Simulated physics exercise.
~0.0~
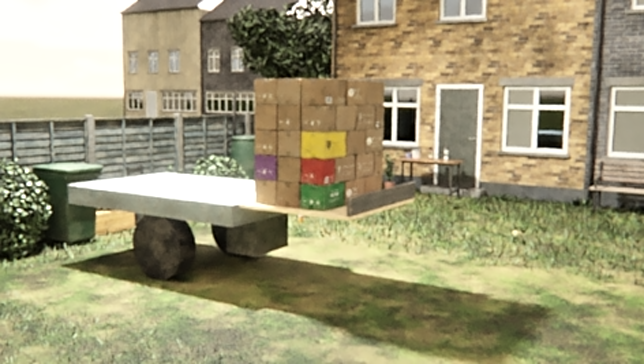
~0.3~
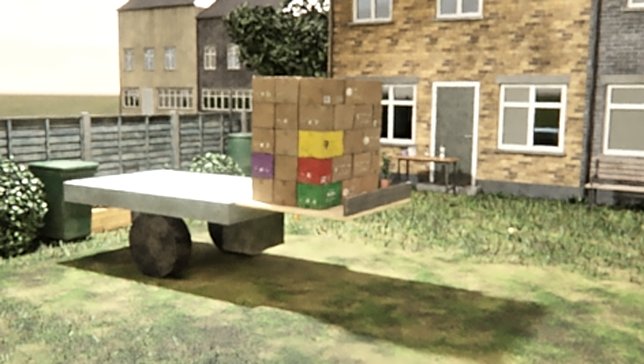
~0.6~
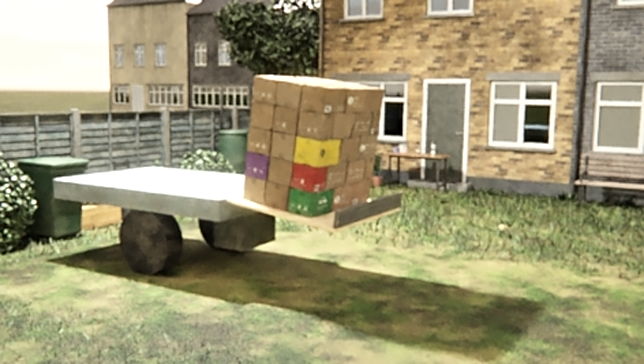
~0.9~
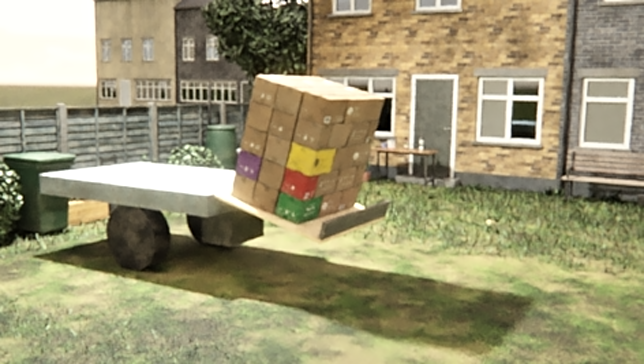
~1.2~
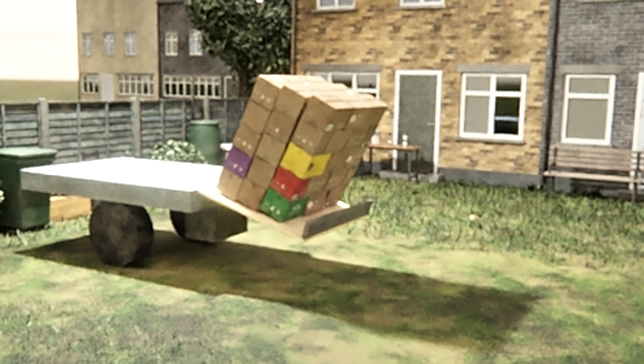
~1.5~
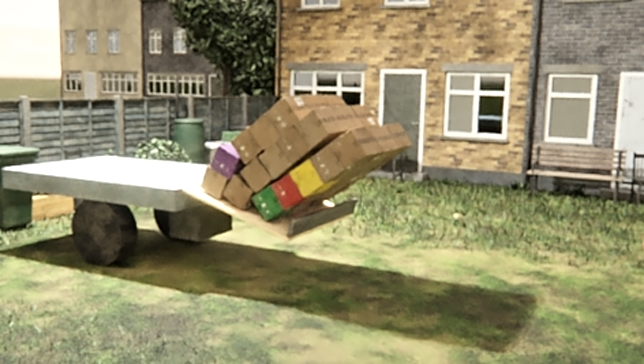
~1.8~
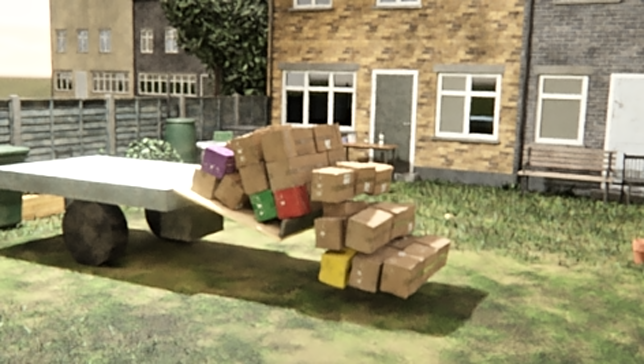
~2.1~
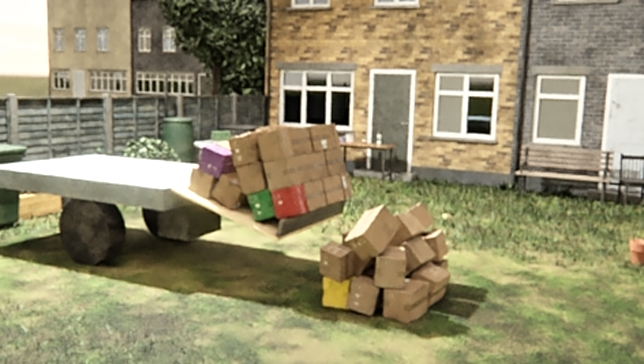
A flat-bed trailer stood in a garden with a tall stack of cartons on its rear flap, which tilted down until the stack leaned right and toppled; the yellow carton and many brown ones landed in a heap on the grass, while the rest stayed aboard.
